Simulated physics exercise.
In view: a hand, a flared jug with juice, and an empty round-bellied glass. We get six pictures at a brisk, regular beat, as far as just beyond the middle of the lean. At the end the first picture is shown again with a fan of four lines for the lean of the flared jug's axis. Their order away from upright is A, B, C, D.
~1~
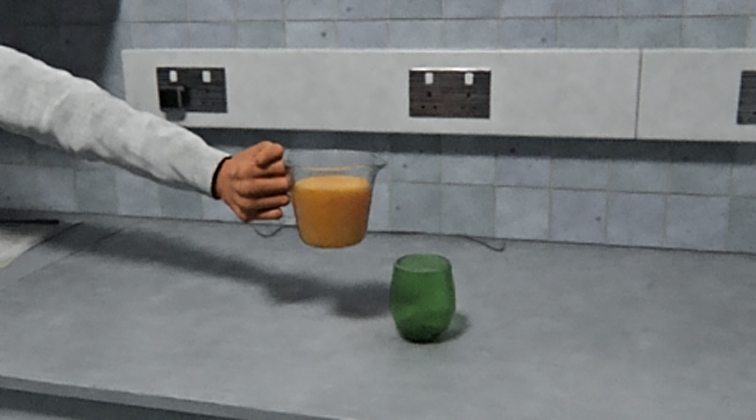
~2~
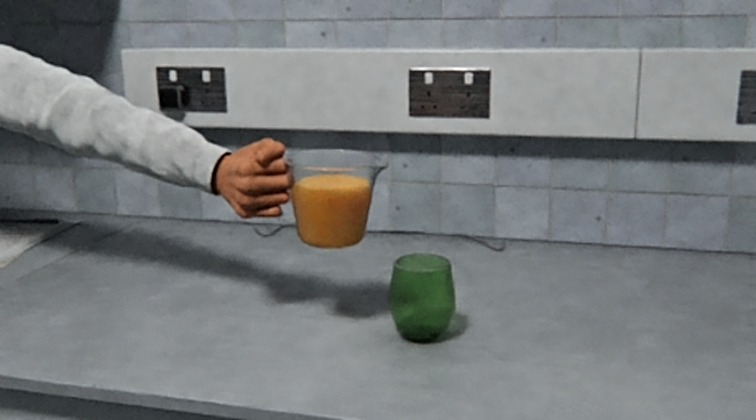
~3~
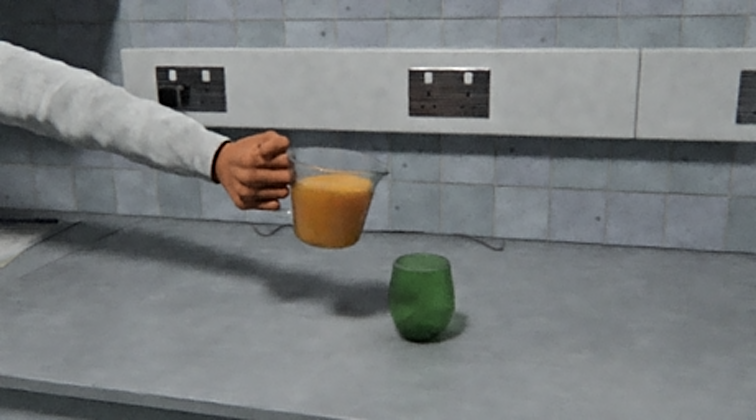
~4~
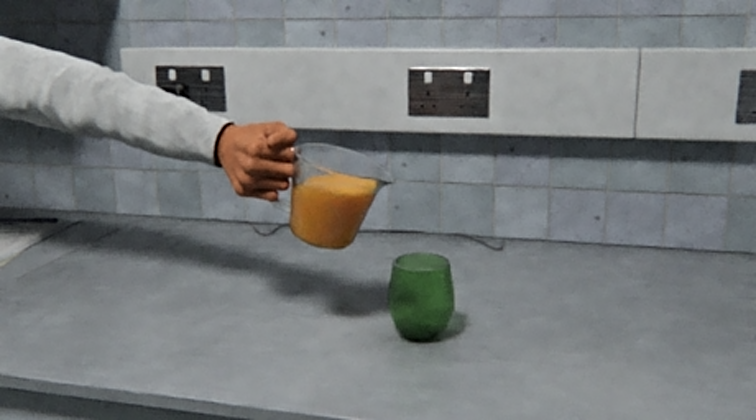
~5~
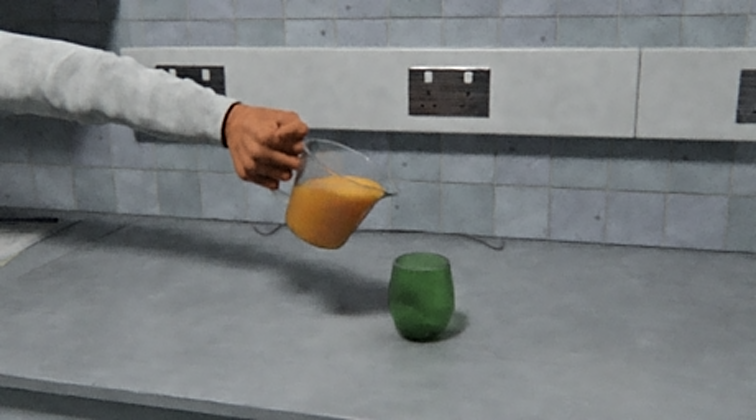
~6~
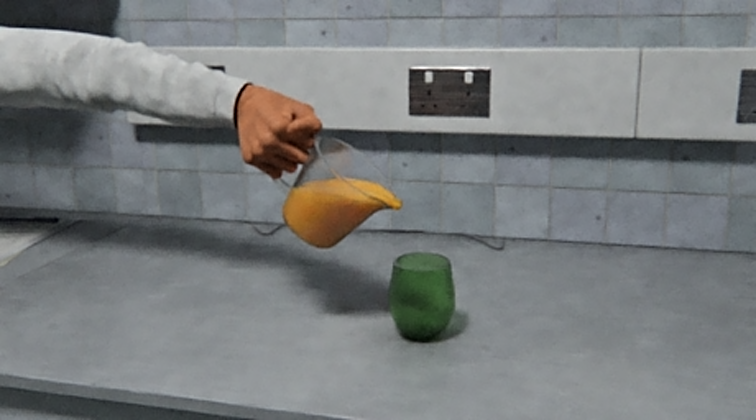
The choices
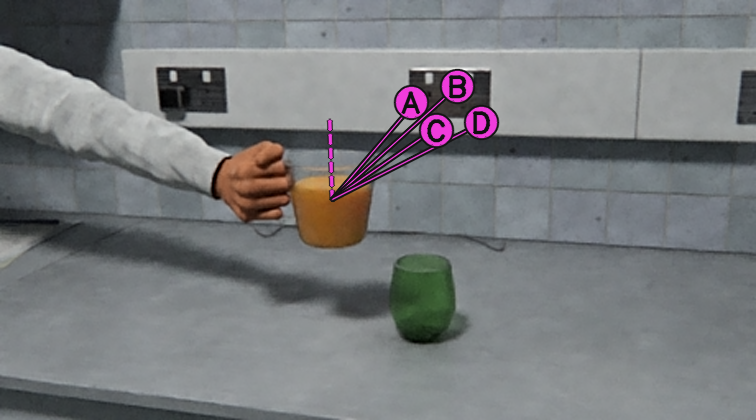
On a grey counter, a hand tilts a jug until orange juice reaches its lip.
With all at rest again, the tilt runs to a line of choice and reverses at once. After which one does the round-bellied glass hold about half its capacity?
C works best here.
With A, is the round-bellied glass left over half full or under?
Under.
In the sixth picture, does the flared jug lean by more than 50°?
No.
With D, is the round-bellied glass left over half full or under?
Over half.
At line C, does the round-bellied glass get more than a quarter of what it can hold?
Yes, it does.
On the marked copy, A at (402, 117); B at (444, 98); C at (420, 138); D at (466, 130).
With A, the round-bellied glass ends with about 19 % of what it can hold.
With B, the round-bellied glass ends with about 34 % of what it can hold.
With C, the round-bellied glass ends with about 51 % of what it can hold.
With D, the round-bellied glass ends with about 69 % of what it can hold.
